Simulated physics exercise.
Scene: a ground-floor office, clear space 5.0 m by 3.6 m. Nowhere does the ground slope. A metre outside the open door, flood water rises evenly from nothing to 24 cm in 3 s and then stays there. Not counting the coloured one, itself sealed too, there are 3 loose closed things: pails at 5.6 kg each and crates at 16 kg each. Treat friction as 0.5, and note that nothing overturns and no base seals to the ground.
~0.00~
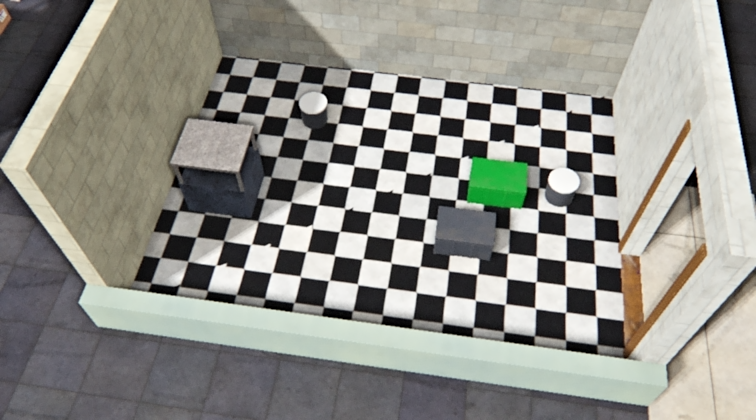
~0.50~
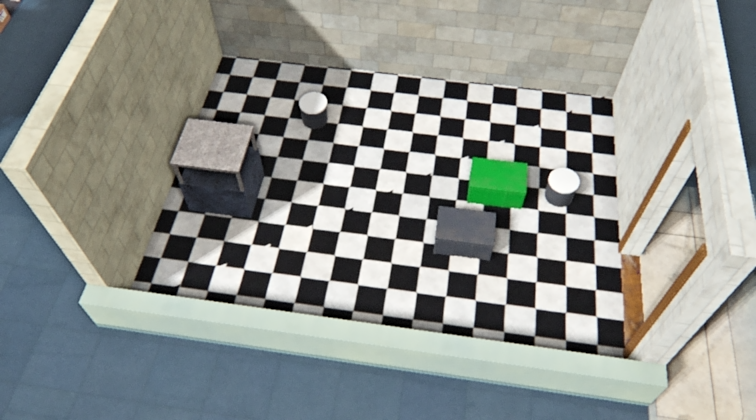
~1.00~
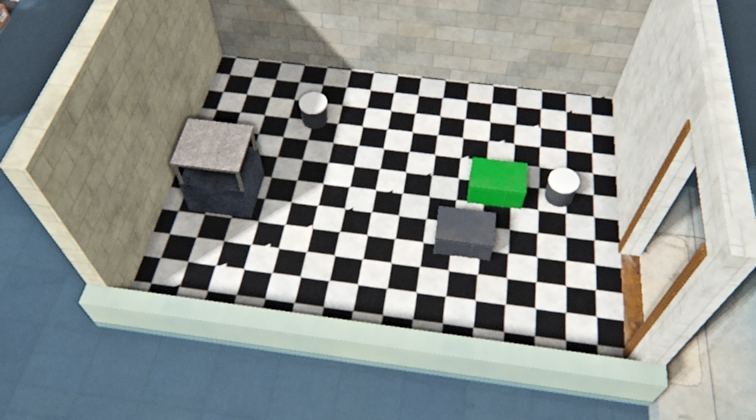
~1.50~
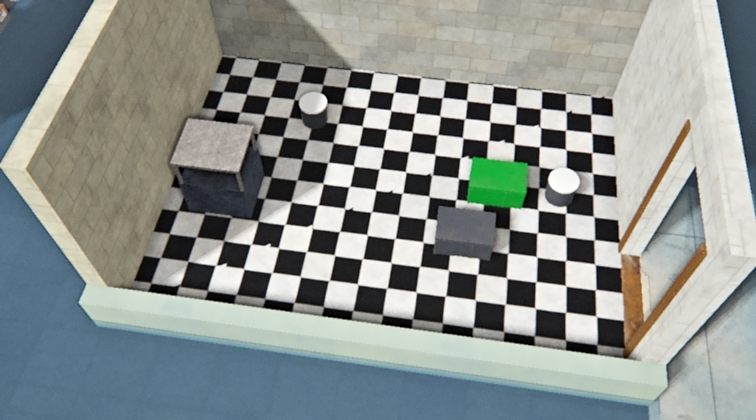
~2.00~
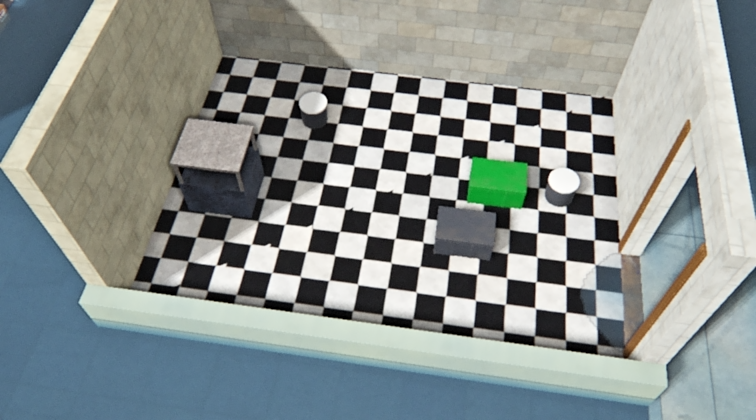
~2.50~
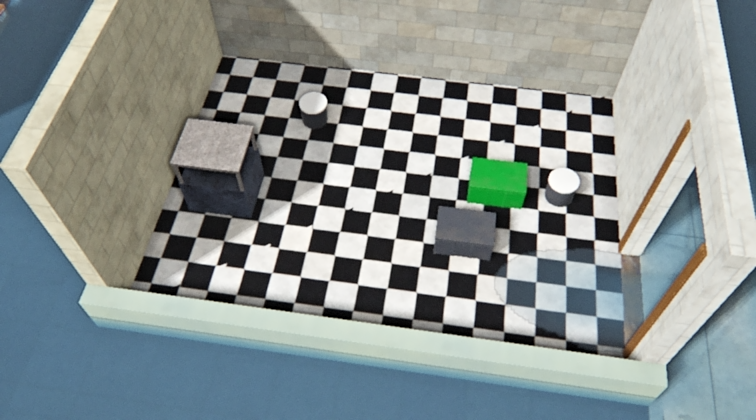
The clip shows a roofless room with a checkered floor, a green crate, a grey box, pale-topped pails and a table; bluish water covers the ground outside, then spreads in through the right-hand doorway while the objects stay still.
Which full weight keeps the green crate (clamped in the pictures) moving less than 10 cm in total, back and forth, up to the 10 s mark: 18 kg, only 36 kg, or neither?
Only 36 kg does it.
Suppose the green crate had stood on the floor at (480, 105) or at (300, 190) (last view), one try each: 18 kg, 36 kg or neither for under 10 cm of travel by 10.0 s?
Taking the two spots in turn, both keep it, then only the heavier keeps it.
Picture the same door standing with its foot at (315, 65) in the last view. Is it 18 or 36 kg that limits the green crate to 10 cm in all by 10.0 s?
In that setup the first mass works.
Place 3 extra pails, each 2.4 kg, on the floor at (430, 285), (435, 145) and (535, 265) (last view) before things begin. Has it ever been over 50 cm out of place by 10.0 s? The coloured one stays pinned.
Above the mark, below the mark, above the mark.
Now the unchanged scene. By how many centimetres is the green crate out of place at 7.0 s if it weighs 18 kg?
About 30 cm.
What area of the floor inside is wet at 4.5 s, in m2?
Wet area: Approx. 8.5 m2.
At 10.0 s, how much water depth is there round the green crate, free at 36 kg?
Something like 4 centimetres.
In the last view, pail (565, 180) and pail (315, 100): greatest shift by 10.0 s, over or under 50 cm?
Falls short; exceeds it.
After 3.5 s the green crate would be 0 cm from its start with 18 kg and 0 cm from its start with 36 kg; 3 cm of water round it then.
After 4.5 s the green crate would be 22 cm from its start with 18 kg and 0 cm from its start with 36 kg; 5 cm of water round it then.
After 7.0 s the green crate would be 27 cm from its start with 18 kg and 0 cm from its start with 36 kg; 4 cm of water round it then.
After 10.0 s the green crate would be 27 cm from its start with 18 kg and 0 cm from its start with 36 kg; 4 cm of water round it then.
